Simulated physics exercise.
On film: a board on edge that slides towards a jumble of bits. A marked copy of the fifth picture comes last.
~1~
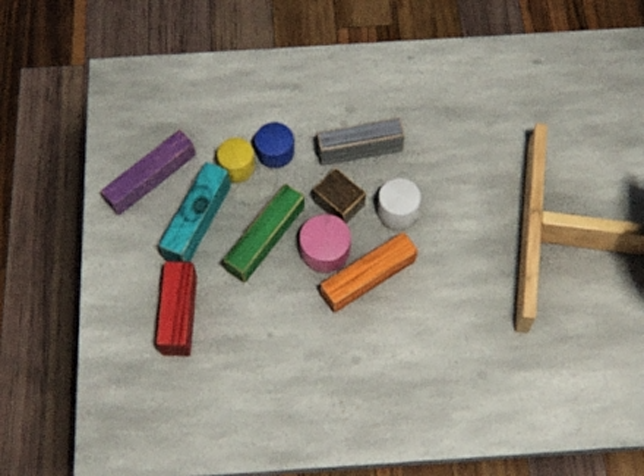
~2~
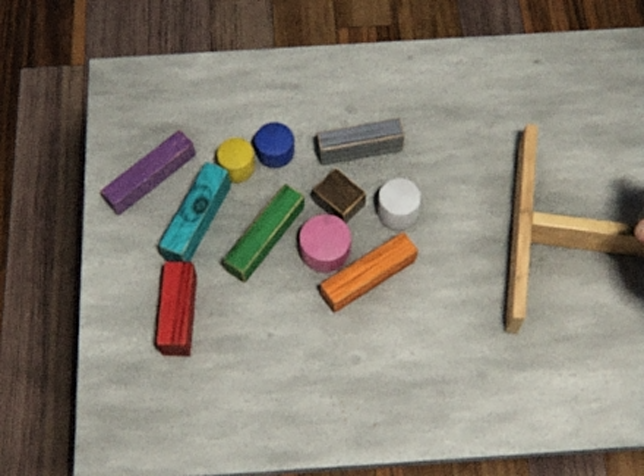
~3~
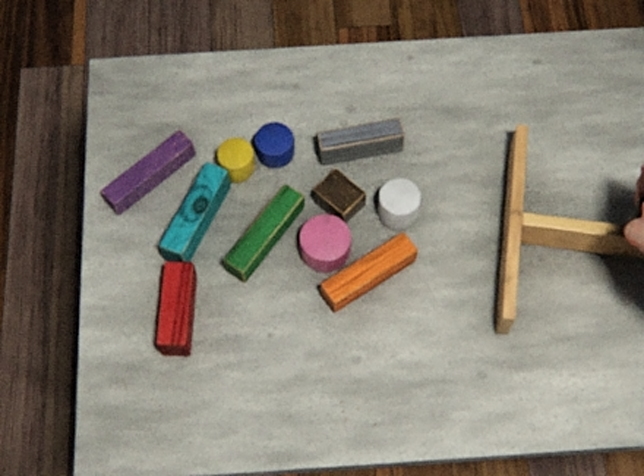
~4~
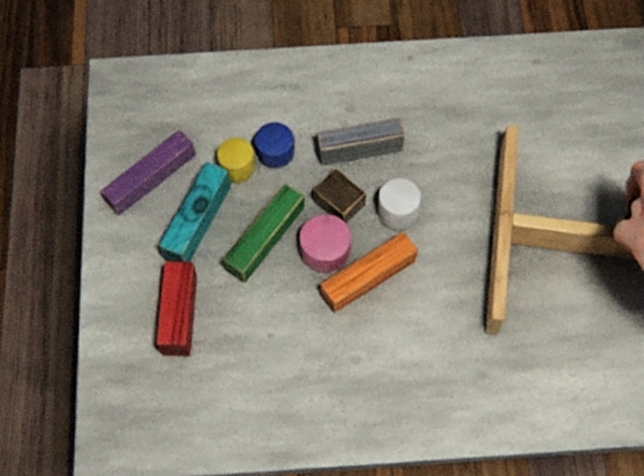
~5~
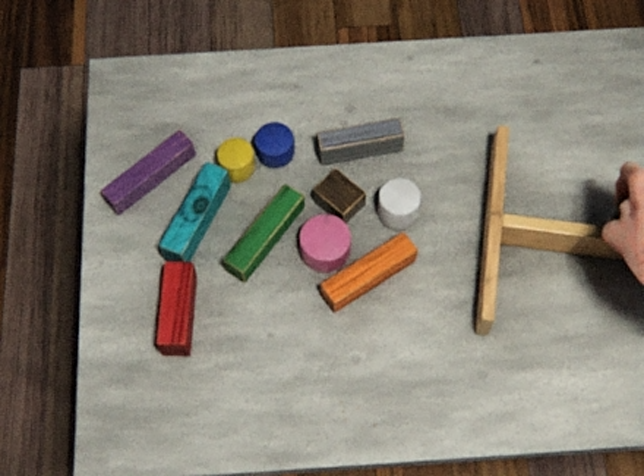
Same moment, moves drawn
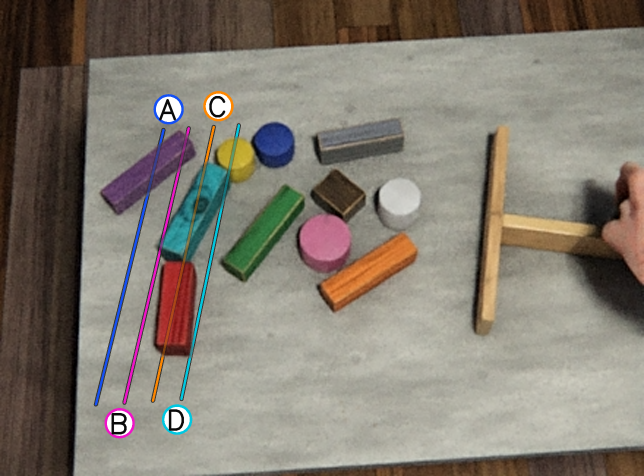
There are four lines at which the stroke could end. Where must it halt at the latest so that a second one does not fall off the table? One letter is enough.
It should halt at B.
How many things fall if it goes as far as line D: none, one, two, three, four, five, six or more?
In all, none.
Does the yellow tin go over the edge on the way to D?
No.
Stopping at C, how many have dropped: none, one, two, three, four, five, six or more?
By then, none.
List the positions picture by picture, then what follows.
Green stick (265, 233); grey stick (360, 142); black block (340, 197), in the first frame.
Board (526, 217); purple bar (149, 172), in the second frame.
Board (516, 217); yellow tin (236, 160), in the third frame.
Board (506, 218); white tin (399, 204), in the fourth frame.
Board (496, 219); turquoise stick (196, 215); blue tin (275, 146); green stick (265, 233), in the fifth frame.
On the marked copy, A at (132, 259); B at (158, 257); C at (185, 256); D at (212, 254).
Taking B. A third of the way, board (375, 226); green stick (261, 235); orange stick (339, 276).
Two thirds of the way, board (254, 234); turquoise stick (153, 198); red stick (166, 310).
When it is over, board (158, 240); green stick (78, 224); turquoise stick (93, 182); none fallen.
As for the rest, A drops three; C is within the limit but short; D is within the limit but short.
